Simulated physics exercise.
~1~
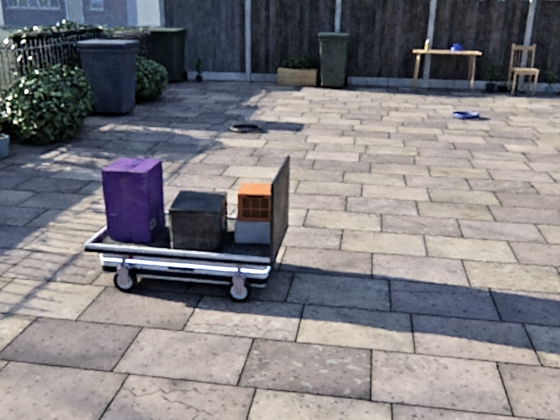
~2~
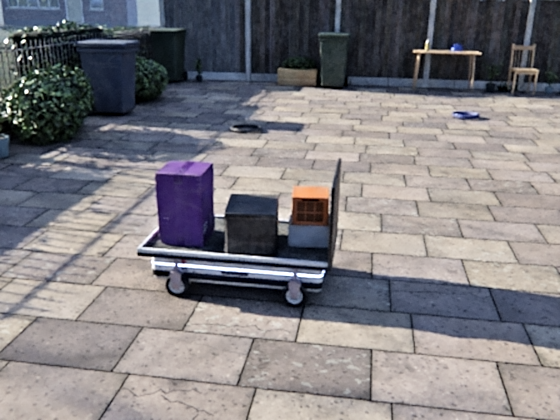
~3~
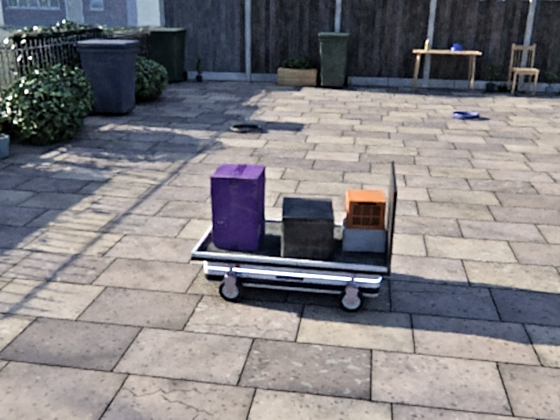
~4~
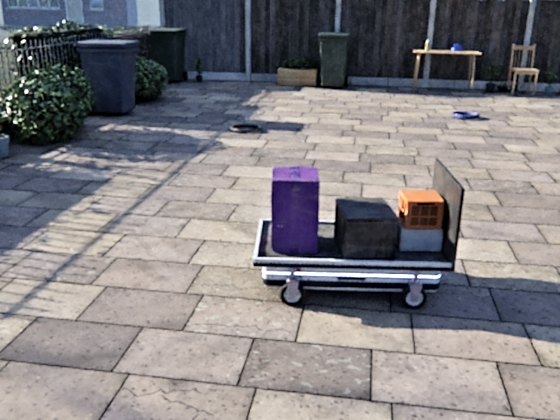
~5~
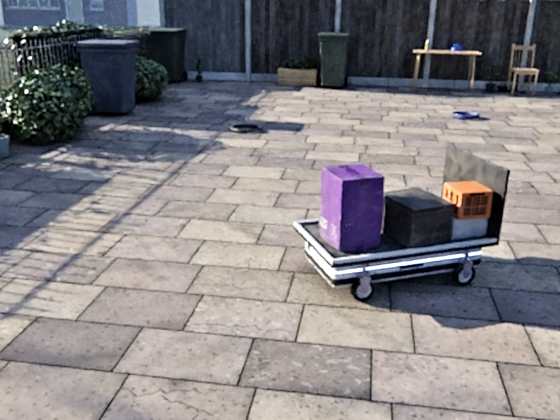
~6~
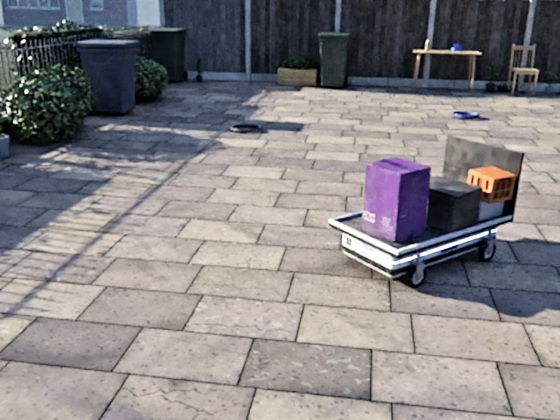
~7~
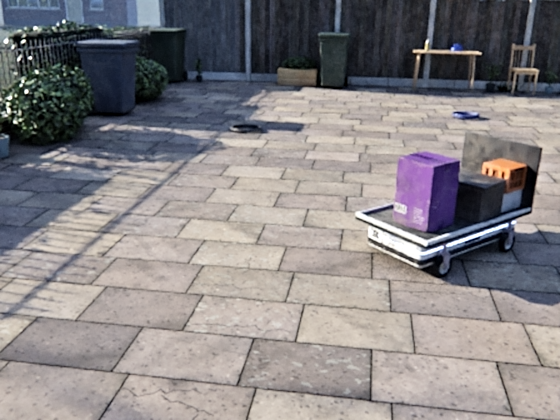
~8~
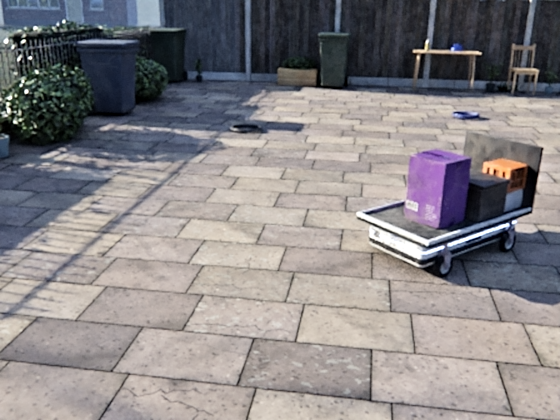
On a sunlit paved yard with a dark fence, bins and a bush behind, a low flat cart carries a tall purple box, a black tote and an orange crate stacked on a white box near an upright board. The cart rolls steadily to the right with its load upright. Partway across, it begins to curve away from the viewer, swinging its rear end into view as the load stays aboard. It then slows and comes to rest at the right, angled toward the back, with the purple box still standing and the orange crate near the board.
